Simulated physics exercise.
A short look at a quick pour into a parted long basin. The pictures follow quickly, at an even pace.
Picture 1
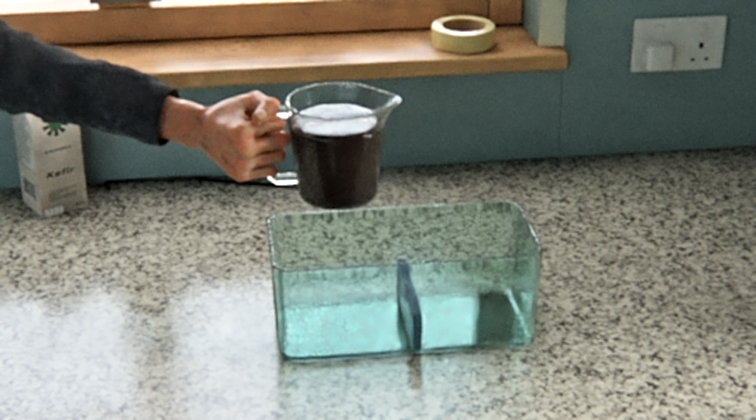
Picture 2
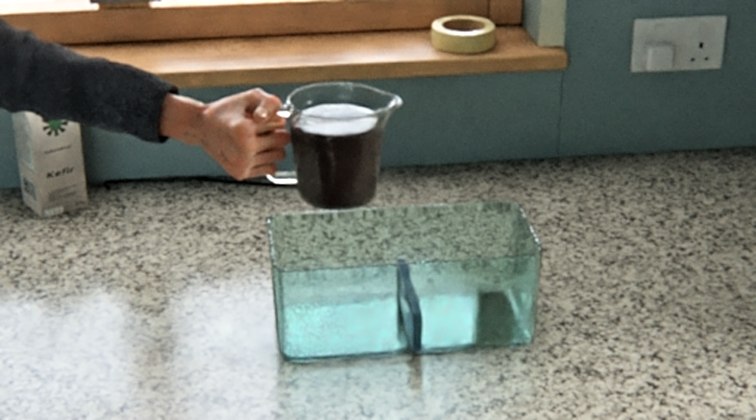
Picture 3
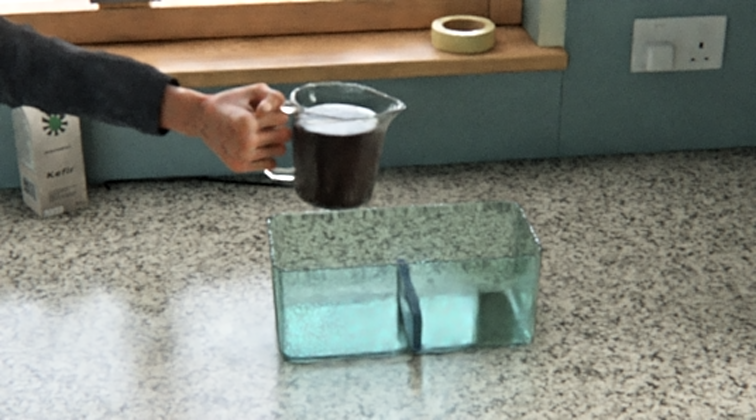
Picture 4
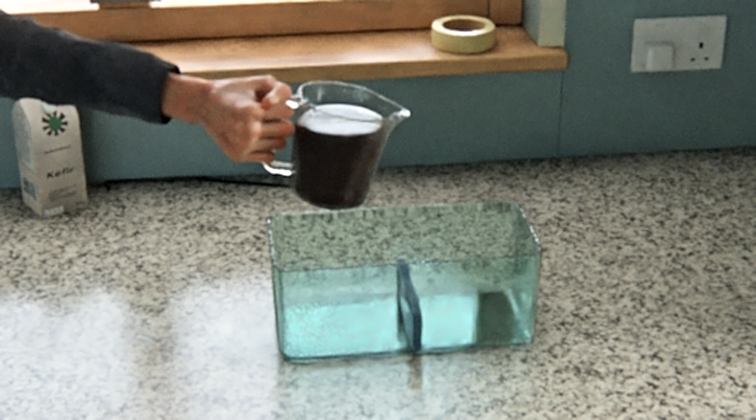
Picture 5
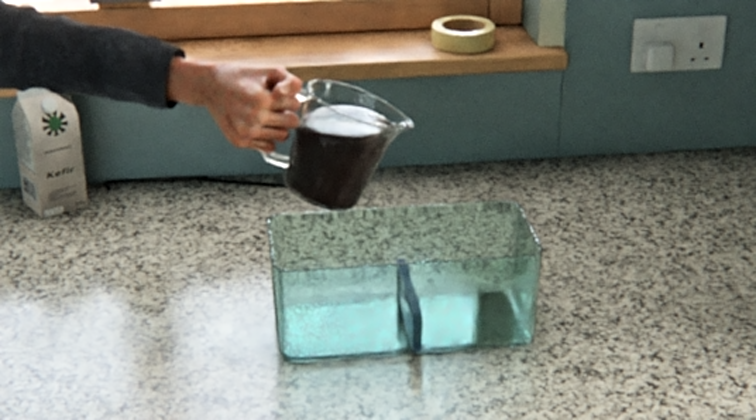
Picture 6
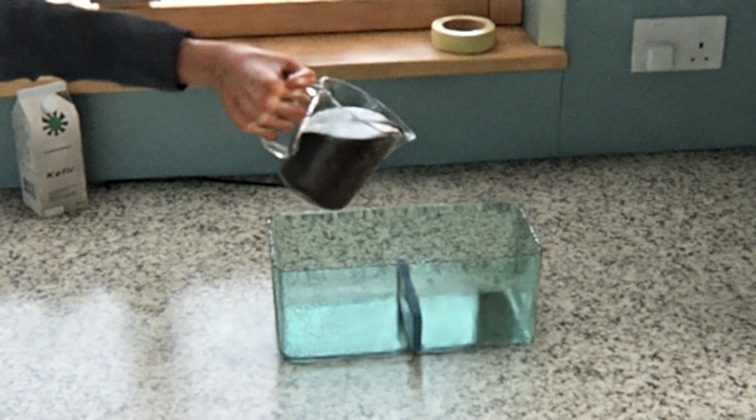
A hand in a dark grey sleeve reaches in from the left, holding a clear glass jug of dark coffee above a speckled stone counter, seen from slightly above. Below the jug sits a long, pale green see-through basin with a darker partition, a white carton at left, tape on the wooden sill and a socket at right. The hand shifts slightly right and steadily tilts the jug rightward, while the camera stays still.
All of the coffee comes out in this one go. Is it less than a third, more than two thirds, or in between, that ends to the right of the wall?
In the end over two thirds is right of the wall.
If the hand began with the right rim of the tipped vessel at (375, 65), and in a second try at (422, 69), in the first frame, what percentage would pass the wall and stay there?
In turn 90 and 85 in a hundred.
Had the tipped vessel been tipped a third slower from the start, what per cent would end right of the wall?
About 95 per cent.
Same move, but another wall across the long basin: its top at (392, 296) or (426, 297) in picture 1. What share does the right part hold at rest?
Roughly 90 per cent, and 85 per cent.
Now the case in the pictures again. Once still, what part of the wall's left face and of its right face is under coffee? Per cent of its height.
Left: 0 %. Right: 60 %.
A moment on, the tilt is 91° and 58 per cent is still to pour, 0 is left of the wall and 18 right of it.
Next, the tilt is 96° and 19 per cent is still to pour, 1 is left of the wall and 65 right of it.
Then the tilt is 96° and 5 per cent is still to pour, 3 is left of the wall and 87 right of it.
Later the tilt is 96° and 1 per cent is still to pour, 3 is left of the wall and 93 right of it.
At rest 5 per cent lies left of the wall, 94 right of it and 2 outside.
